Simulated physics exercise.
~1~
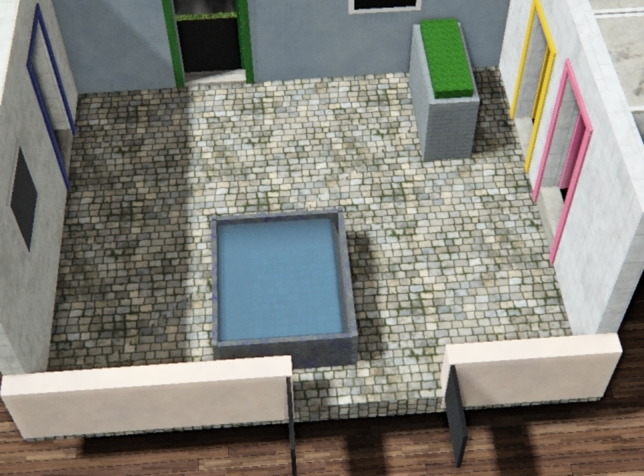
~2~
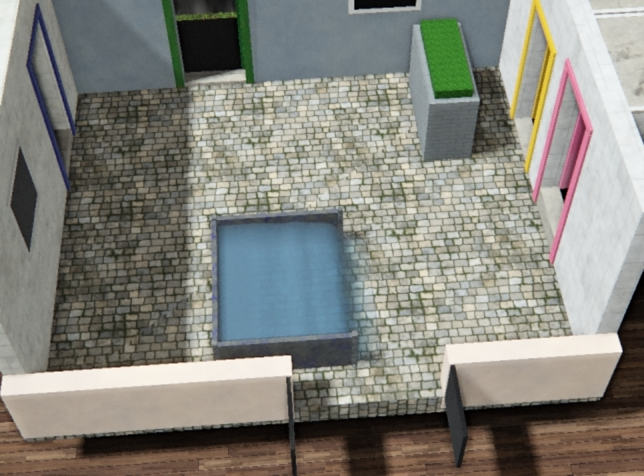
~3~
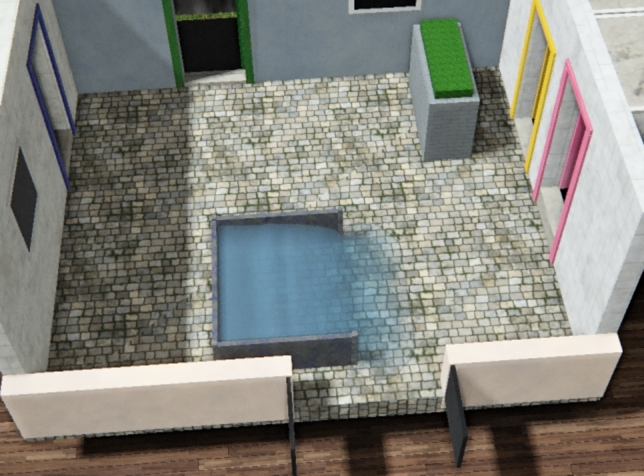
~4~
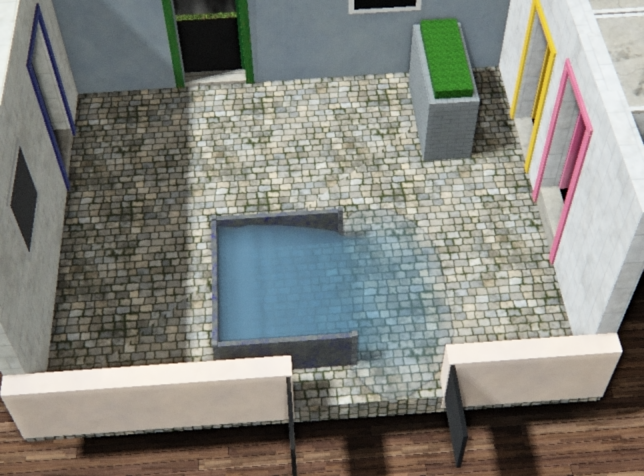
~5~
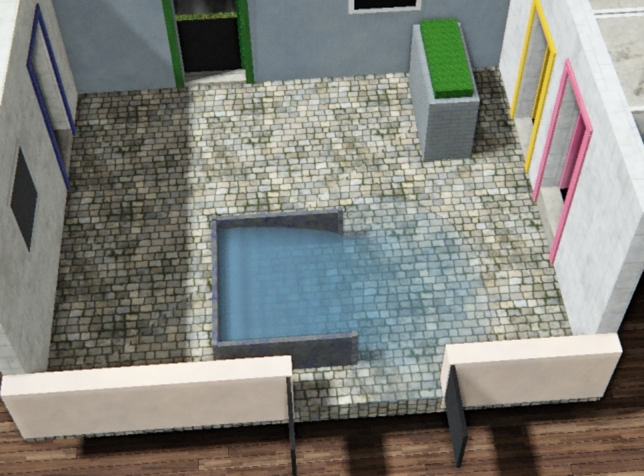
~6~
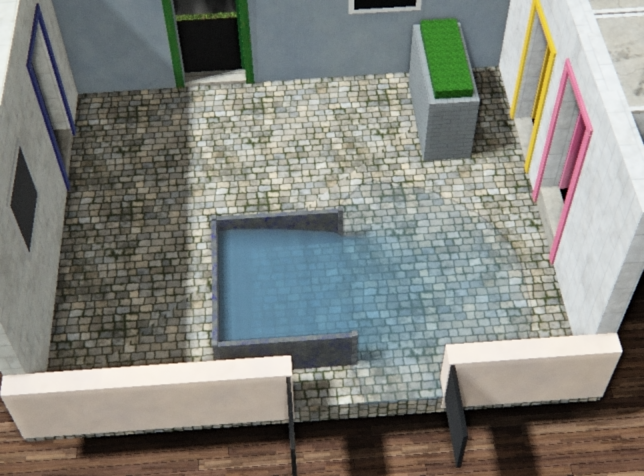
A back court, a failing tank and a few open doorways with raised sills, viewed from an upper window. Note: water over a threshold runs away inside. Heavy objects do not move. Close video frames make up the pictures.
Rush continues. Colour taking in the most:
Yellow.
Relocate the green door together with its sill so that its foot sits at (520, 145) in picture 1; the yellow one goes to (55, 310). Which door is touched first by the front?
That would be the one in pink.
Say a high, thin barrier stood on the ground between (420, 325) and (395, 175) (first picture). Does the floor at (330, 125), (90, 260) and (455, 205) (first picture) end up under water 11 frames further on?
Submerged; untouched; untouched.
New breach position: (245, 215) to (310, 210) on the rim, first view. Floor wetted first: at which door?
The green one.
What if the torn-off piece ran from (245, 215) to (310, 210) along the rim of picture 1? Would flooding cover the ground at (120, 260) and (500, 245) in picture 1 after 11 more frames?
So the first point ends up unwetted, while the second ends up unwetted.
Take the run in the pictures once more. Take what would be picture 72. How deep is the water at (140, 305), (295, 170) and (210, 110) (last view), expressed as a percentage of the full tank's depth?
The depth comes out near 4, 4 and 6 per cent.
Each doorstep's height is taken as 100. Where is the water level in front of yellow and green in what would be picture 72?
Readings, in sequence: 90 percent and 60 percent.
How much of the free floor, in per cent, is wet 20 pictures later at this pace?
It should be close to 35 %.
A moment on, water covers 30 % of the floor; green door not reached, pink door wet at the sill, nothing in, yellow door not reached, blue door not reached.
Next, water covers 30 % of the floor; green door not reached, pink door wet at the sill, nothing in, yellow door a trickle in, blue door not reached.
Then, water covers 35 % of the floor; green door not reached, pink door wet at the sill, nothing in, yellow door some in, blue door not reached.
Later, water covers 65 % of the floor; green door wet at the sill, nothing in, pink door wet at the sill, nothing in, yellow door some in, blue door not reached.
In the end, water covers 85 % of the floor; green door wet at the sill, nothing in, pink door wet at the sill, nothing in, yellow door a lot in, blue door wet at the sill, nothing in; the yellow door has let in the most.
